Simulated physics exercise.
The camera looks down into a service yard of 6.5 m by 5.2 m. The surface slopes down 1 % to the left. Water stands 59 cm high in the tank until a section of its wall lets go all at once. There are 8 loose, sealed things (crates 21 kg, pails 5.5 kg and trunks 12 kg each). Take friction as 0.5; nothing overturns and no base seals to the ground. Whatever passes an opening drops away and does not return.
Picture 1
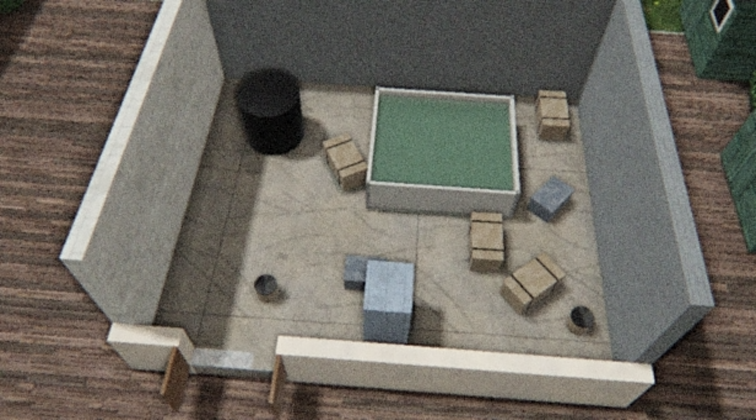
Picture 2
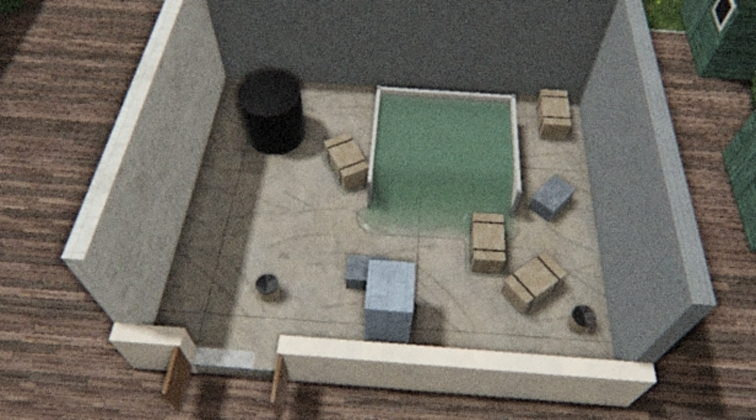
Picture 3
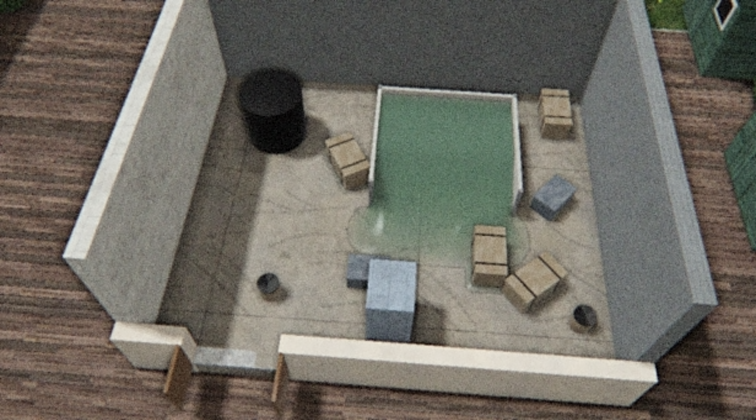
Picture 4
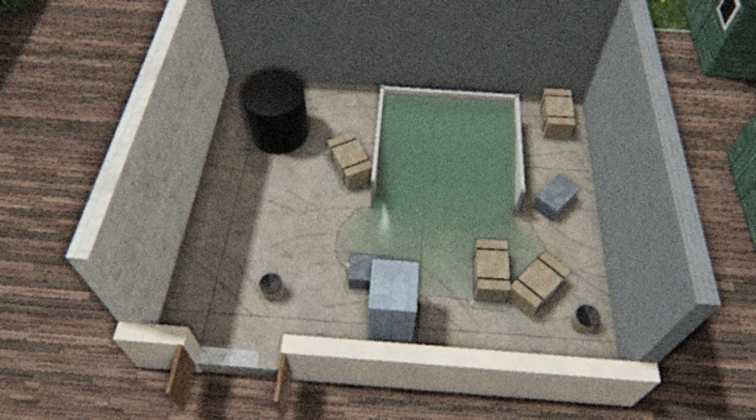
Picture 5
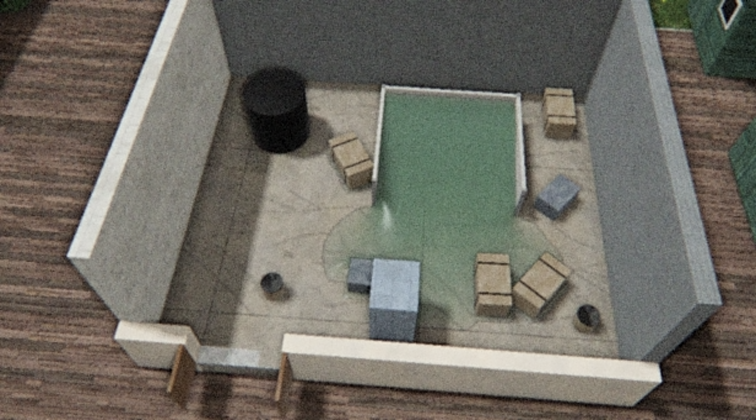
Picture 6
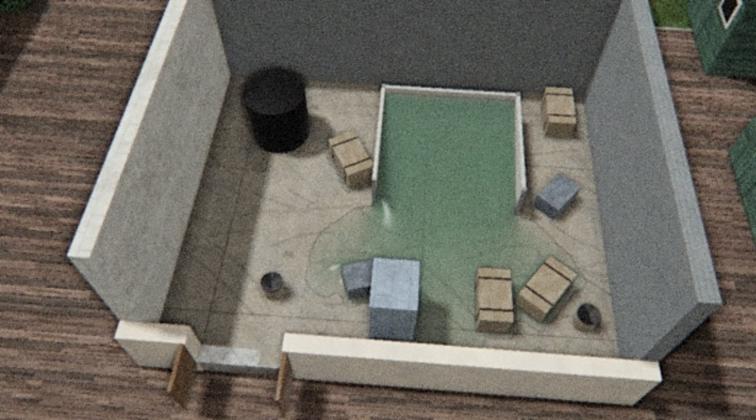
In a walled yard, green water spreads from an open-fronted pool and pushes wooden trunks forward.
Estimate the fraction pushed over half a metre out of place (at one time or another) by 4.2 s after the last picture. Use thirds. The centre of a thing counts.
That comes to two thirds or more.
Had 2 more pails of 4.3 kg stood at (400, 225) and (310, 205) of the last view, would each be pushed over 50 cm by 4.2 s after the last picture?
In that order: More, under.
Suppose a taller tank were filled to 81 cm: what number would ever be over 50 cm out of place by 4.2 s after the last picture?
Then 6.
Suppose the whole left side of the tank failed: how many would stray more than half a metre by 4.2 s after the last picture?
In that case 2 of them.
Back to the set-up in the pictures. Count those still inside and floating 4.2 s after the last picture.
At that moment 5.
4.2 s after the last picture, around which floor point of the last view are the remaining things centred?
Near (477, 170).
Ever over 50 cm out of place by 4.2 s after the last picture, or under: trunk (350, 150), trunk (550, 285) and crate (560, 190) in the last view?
In turn: Less, more, over.
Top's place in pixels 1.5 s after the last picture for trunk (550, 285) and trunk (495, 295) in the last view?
Around (593, 319) and (558, 322).
Then, 0.4 s after the last picture 2 of 8 are over 50 cm from their spots; 1 afloat.
Then, 1.5 s after the last picture 5 of 8 are over 50 cm from their spots; 3 afloat.
Then, 2.8 s after the last picture 5 of 8 are over 50 cm from their spots; 4 afloat.
Then, 4.2 s after the last picture 5 of 8 are over 50 cm from their spots, and 6 have been at some point; 5 afloat.
